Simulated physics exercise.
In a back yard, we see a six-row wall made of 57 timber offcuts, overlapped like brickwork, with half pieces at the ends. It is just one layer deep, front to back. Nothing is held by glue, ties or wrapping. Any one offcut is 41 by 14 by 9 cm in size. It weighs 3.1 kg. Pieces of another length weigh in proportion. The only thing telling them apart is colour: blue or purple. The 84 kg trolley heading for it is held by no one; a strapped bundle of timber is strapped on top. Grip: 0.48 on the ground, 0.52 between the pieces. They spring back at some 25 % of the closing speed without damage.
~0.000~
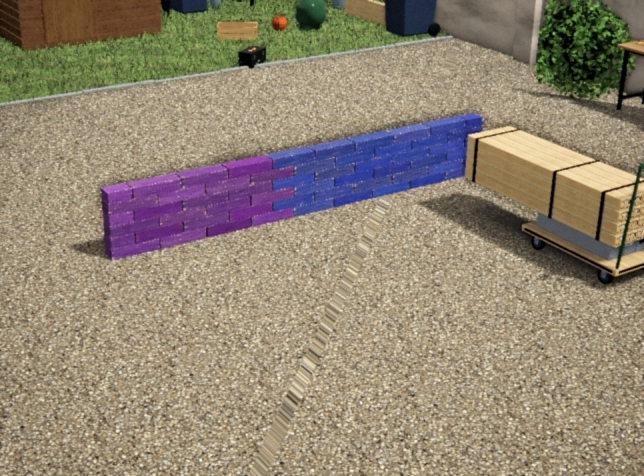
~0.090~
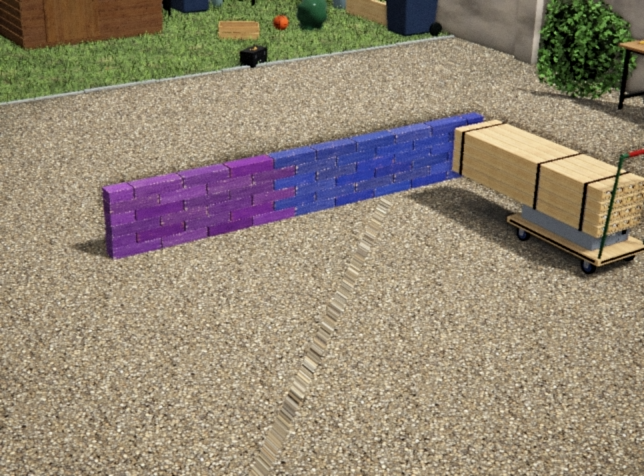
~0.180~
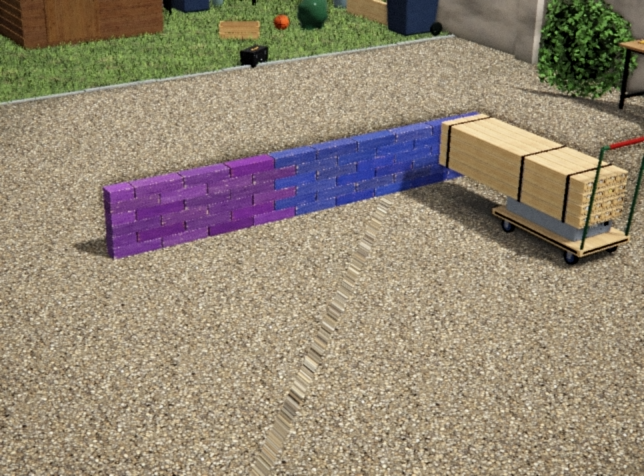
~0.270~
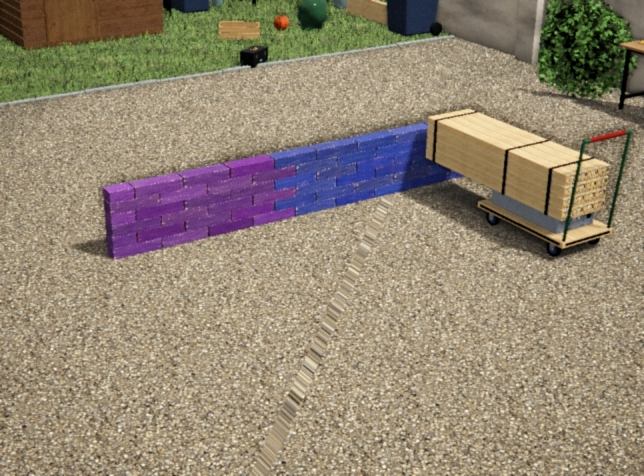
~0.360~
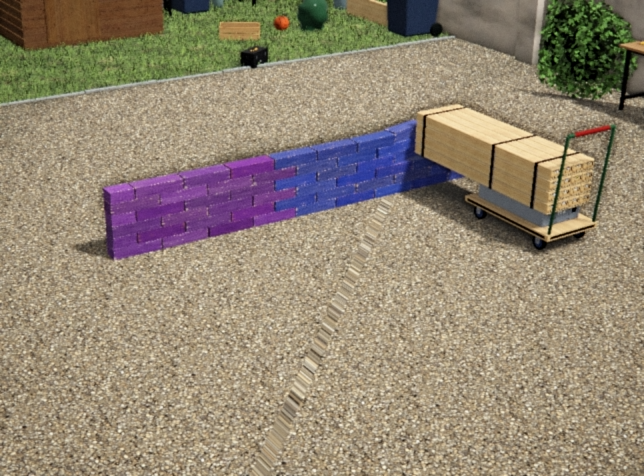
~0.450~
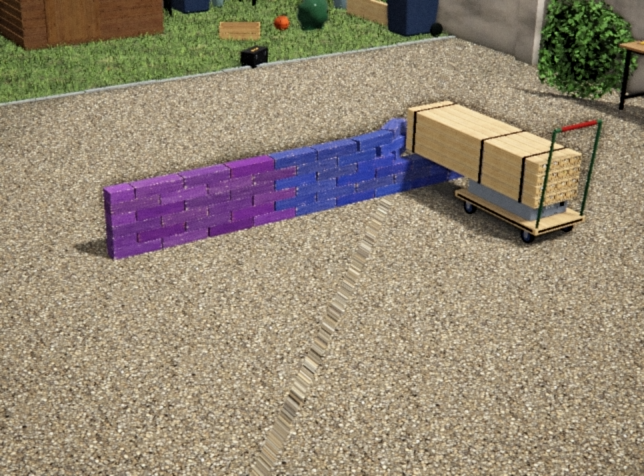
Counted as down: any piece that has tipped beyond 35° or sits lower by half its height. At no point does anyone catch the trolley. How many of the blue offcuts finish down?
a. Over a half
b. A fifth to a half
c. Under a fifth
Answer: B.
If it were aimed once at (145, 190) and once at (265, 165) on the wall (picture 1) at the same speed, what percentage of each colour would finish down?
For blue it's 0 then 20 per cent, for purple 40 then 20 per cent.
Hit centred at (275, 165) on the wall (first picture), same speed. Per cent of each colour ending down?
In that case blue 10, purple 20 per cent.
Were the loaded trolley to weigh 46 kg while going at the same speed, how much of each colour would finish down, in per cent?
Result: Blue 30, purple 0 %.
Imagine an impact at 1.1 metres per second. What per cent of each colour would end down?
Result - blue: 40%; purple: 0%.
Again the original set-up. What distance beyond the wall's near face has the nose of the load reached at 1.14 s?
110 cm.
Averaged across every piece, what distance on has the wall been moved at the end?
15 cm or so.
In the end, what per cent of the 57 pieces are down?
My estimate is roughly 20 per cent.
After 0.72 s, load 61 cm past the wall's line, still rolling; 8 of the 33 blue offcuts down (8 of 57 in all colours); top blue offcut unmoved.
After 1.14 s, load 1.09 m past the wall's line, still rolling; 9 of the 33 blue offcuts down (9 of 57 in all colours); top blue offcut unmoved.
At rest (2.4 s), load 1.37 m past the wall's line, stopped; 11 of the 33 blue offcuts down (11 of 57 in all colours); top blue offcut unmoved; top purple offcut unmoved. That is 33 per cent. As the last picture would show them, middles, top blue offcut near (333, 150), top purple offcut near (156, 186).
